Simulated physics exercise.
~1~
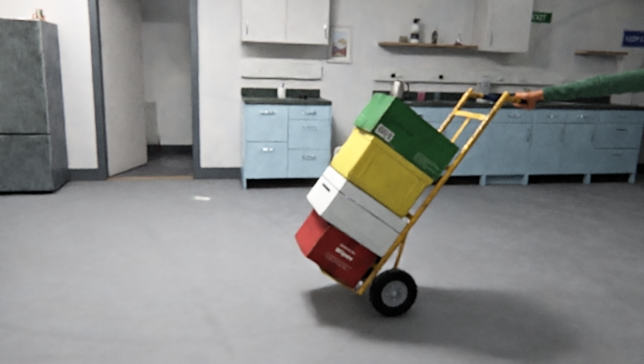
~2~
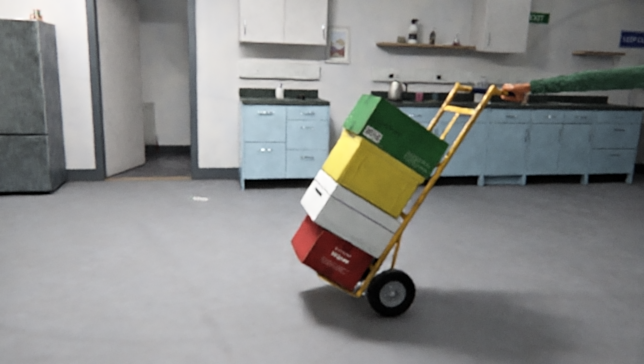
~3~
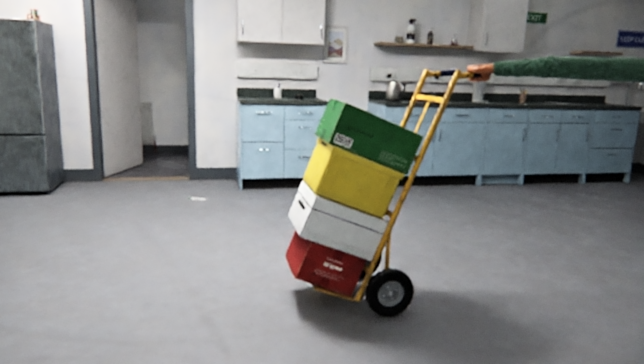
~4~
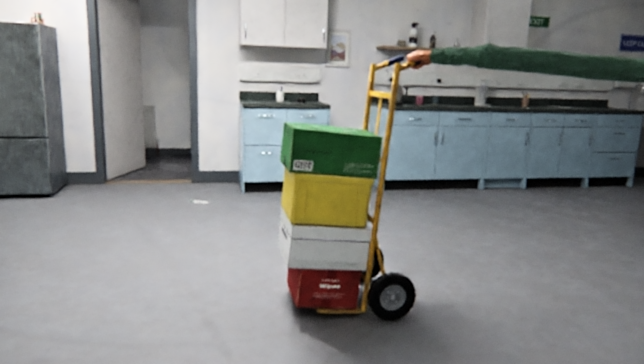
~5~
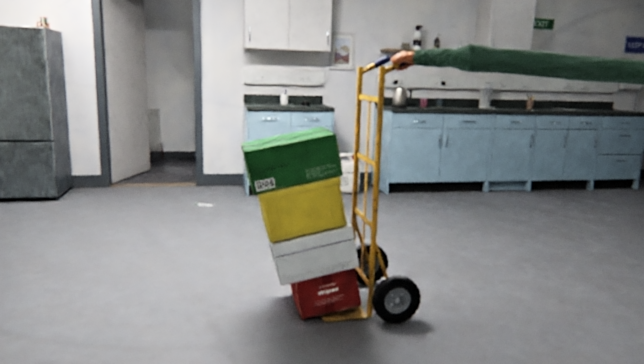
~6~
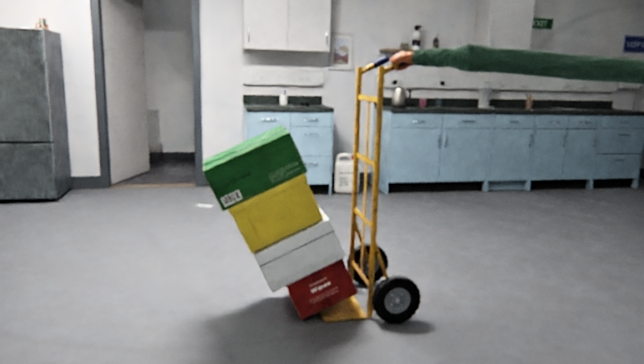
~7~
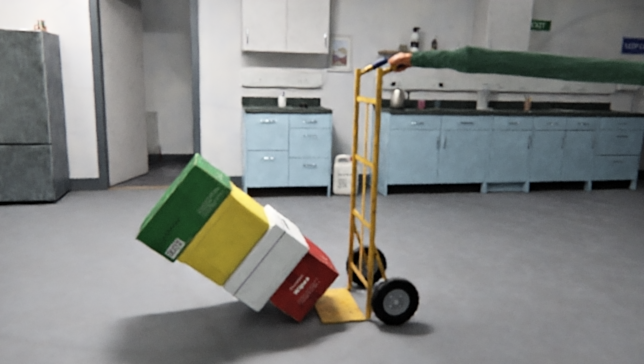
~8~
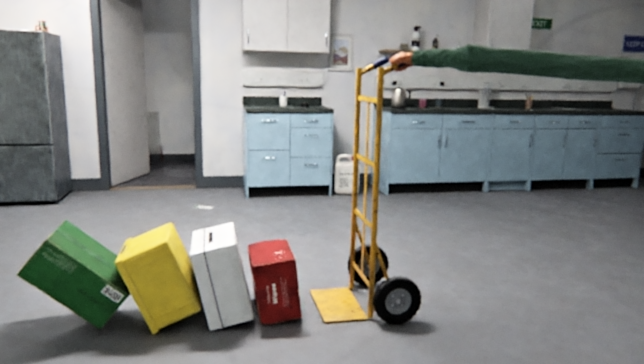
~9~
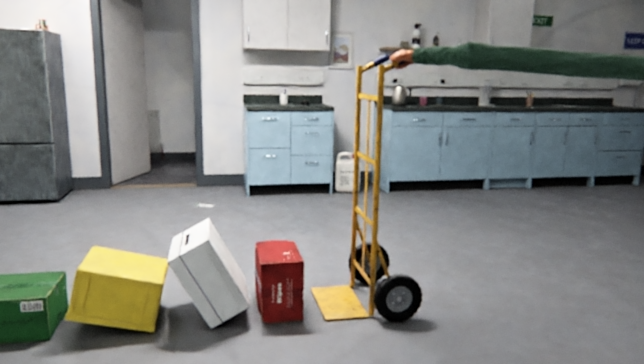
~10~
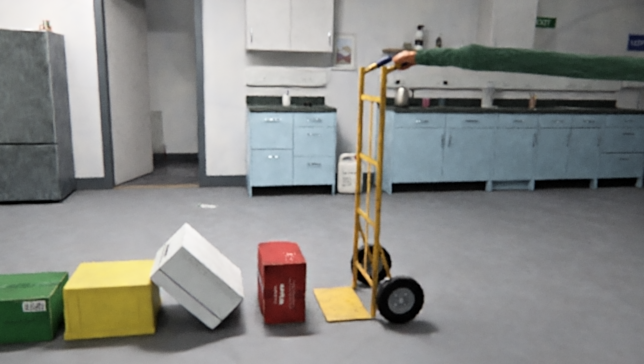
At the start, a green-sleeved arm at the right holds a yellow hand truck tilted back, carrying a red box, a white toolbox, a yellow tote and a green parcel, stacked from bottom to top. The arm swings the truck forward to the left until it stands upright and stops. The stack keeps going, leaning away from the frame and tipping left together. It topples toward the floor, and the items separate into a row. The green parcel and yellow tote settle flat at left, the white toolbox rests tilted, and the red box stands on its side just beyond the empty-looking plate.
